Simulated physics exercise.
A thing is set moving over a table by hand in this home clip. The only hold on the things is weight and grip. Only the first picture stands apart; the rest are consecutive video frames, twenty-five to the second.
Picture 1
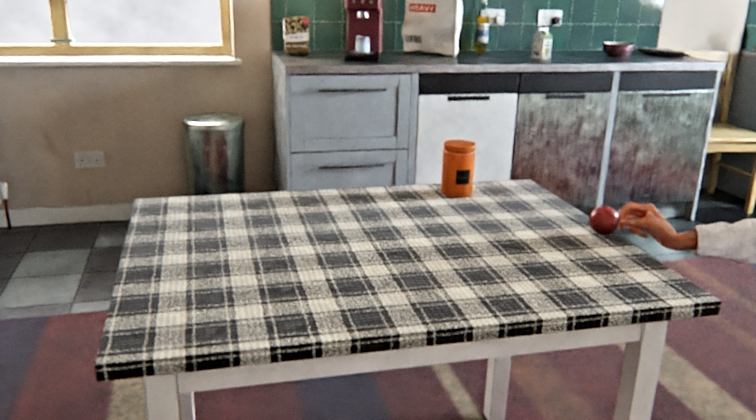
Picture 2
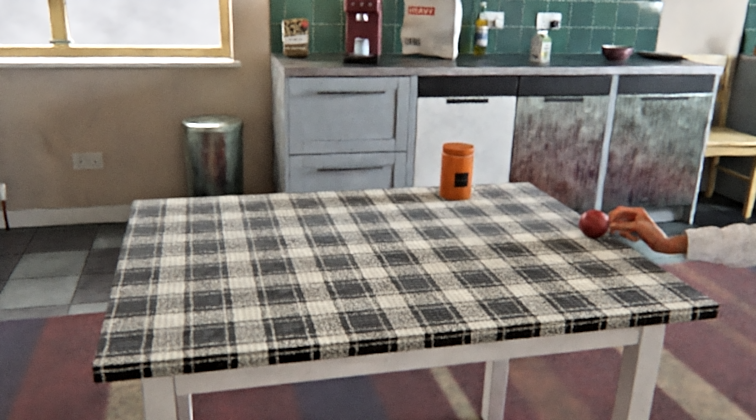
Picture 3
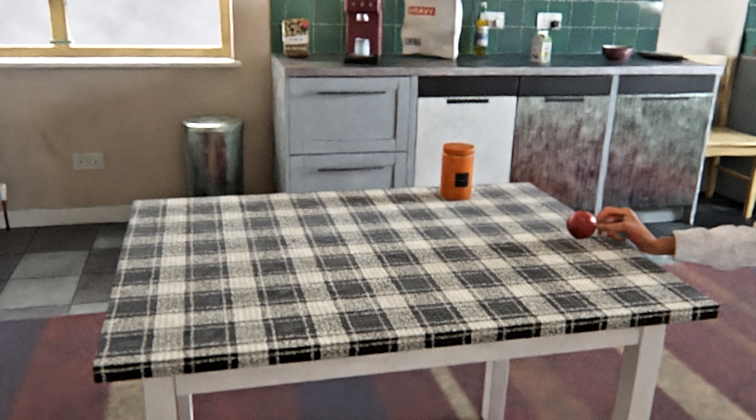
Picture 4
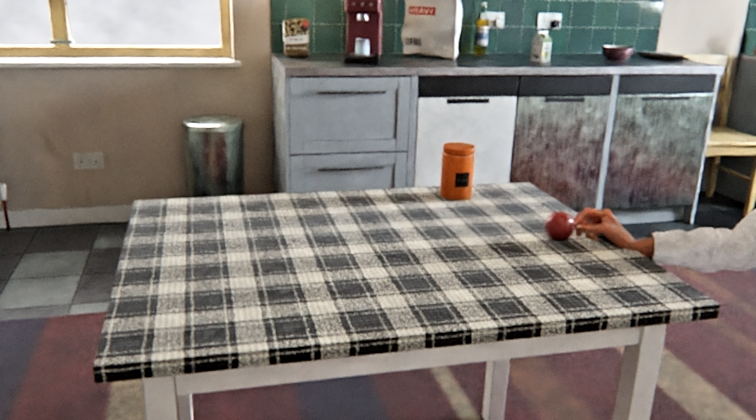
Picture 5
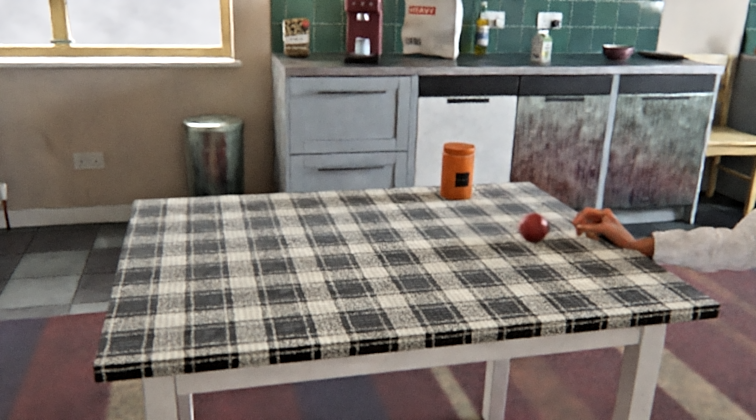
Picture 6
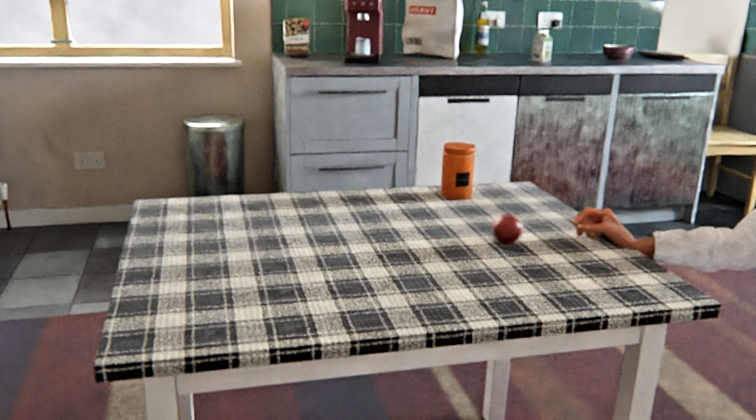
The clip opens on a kitchen table with a black-and-white checked cloth, an orange canister near its back edge and a hand holding a red apple at the right. The hand pushes the apple leftward and releases it, and the apple rolls farther left across the cloth while the hand stays behind.
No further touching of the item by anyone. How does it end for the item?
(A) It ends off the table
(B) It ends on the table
(A) It ends off the table.
Then, 0.40 s later than the last frame, red apple moved well along near (218, 247).
Then, 0.80 s later than the last frame, red apple now off the table.
When it is over, off the table, red apple.
